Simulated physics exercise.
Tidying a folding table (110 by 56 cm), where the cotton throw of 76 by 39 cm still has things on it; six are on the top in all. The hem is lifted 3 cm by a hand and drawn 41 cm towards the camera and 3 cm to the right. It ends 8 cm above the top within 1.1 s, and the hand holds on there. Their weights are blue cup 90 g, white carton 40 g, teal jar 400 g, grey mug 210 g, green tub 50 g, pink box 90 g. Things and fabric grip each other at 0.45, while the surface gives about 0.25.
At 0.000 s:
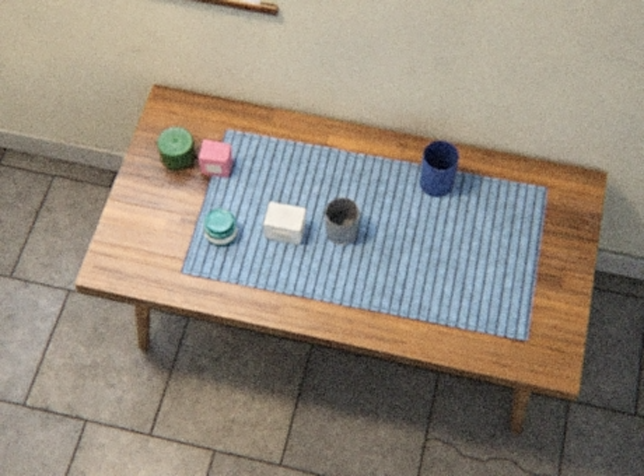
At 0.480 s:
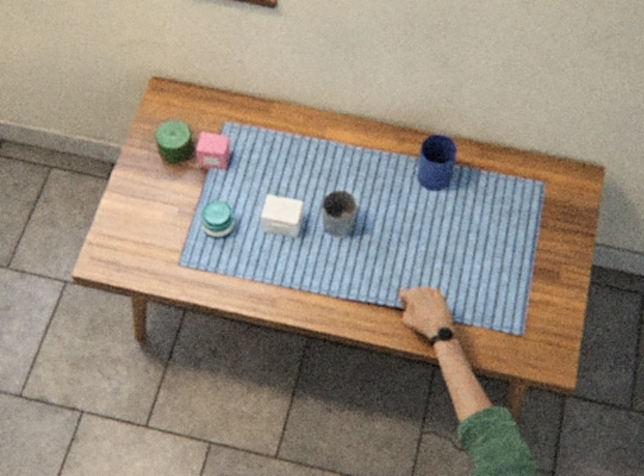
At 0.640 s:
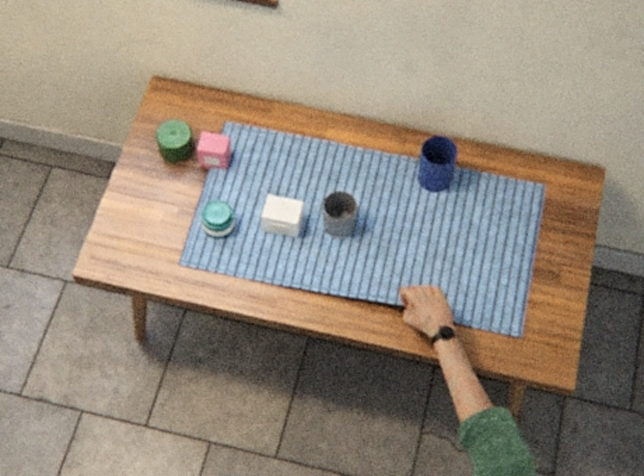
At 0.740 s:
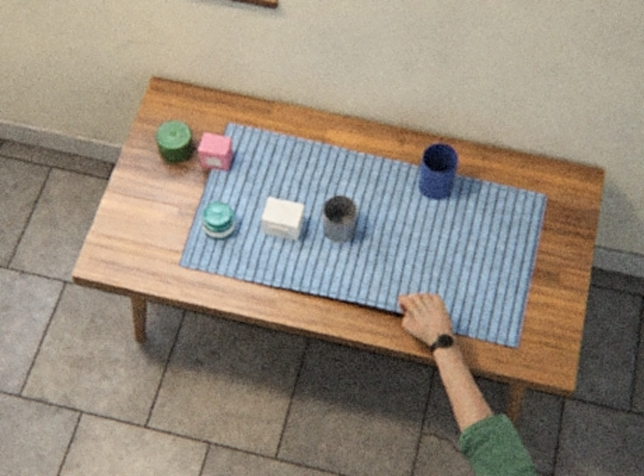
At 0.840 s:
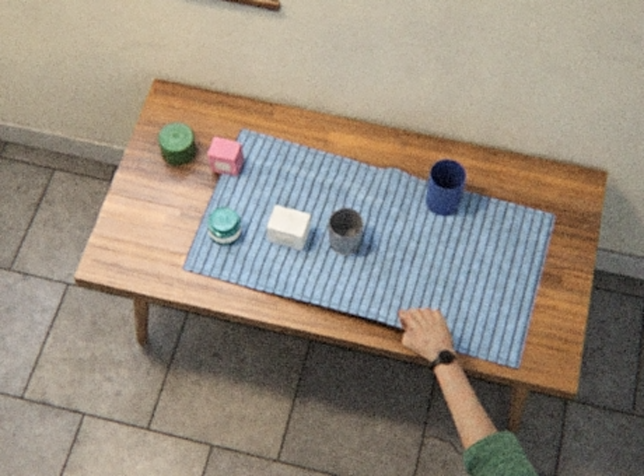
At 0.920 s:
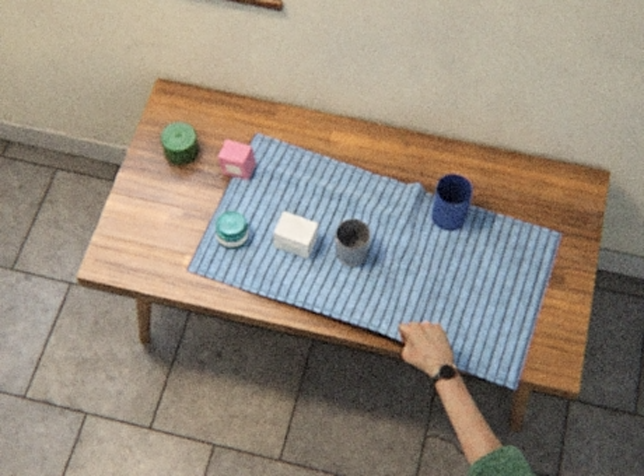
A blue striped cloth lies across a wooden table seen from above at an angle, against a pale wall on a grey tiled floor. A green tub sits on bare wood at left, with a pink box, teal jar, white carton, grey mug and blue cup rightward. A green-sleeved arm reaches in, grips the near edge and drags the cloth toward itself, the objects on it shifting along, as the view wavers slightly.
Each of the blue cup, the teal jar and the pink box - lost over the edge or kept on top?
The blue cup is off. The teal jar is off. The pink box is on.
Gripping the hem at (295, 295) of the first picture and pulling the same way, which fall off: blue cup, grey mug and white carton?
Note - blue cup: Off the top; grey mug: Off the top; white carton: Off the top.
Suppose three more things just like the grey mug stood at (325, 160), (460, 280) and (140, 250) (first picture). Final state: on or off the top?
In turn: Goes over, drops off, remains.
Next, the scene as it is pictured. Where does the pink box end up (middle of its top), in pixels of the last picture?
Rest point, last frame: Approx. (276, 175).
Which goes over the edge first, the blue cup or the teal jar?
First: Blue.
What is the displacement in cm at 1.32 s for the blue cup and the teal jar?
The blue cup is about 35 cm off and the teal jar about 15 cm.
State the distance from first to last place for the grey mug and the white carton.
The grey mug finishes off the top, and the white carton finishes over the edge.
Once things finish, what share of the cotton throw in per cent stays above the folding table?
I'd say close to 0 per cent of it.
At 1.1 s, 80 % of the cotton throw is still over the top; blue cup 22 cm off its start, pink box 11 cm off its start, teal jar 9 cm off its start.
At 1.3 s, 55 % of the cotton throw is still over the top; blue cup 35 cm off its start, teal jar 16 cm off its start, pink box 15 cm off its start.
At 1.5 s, 30 % of the cotton throw is still over the top; blue cup 48 cm off its start at (487, 352), teal jar 24 cm off its start at (281, 298), pink box 15 cm off its start at (276, 175).
At 1.7 s, 0 % of the cotton throw is still over the top; blue cup over the edge, teal jar 35 cm off its start, pink box 15 cm off its start.
At 3.3 s, 0 % of the cotton throw is still over the top; blue cup over the edge, teal jar over the edge, pink box 15 cm off its start at (276, 175), grey mug over the edge.
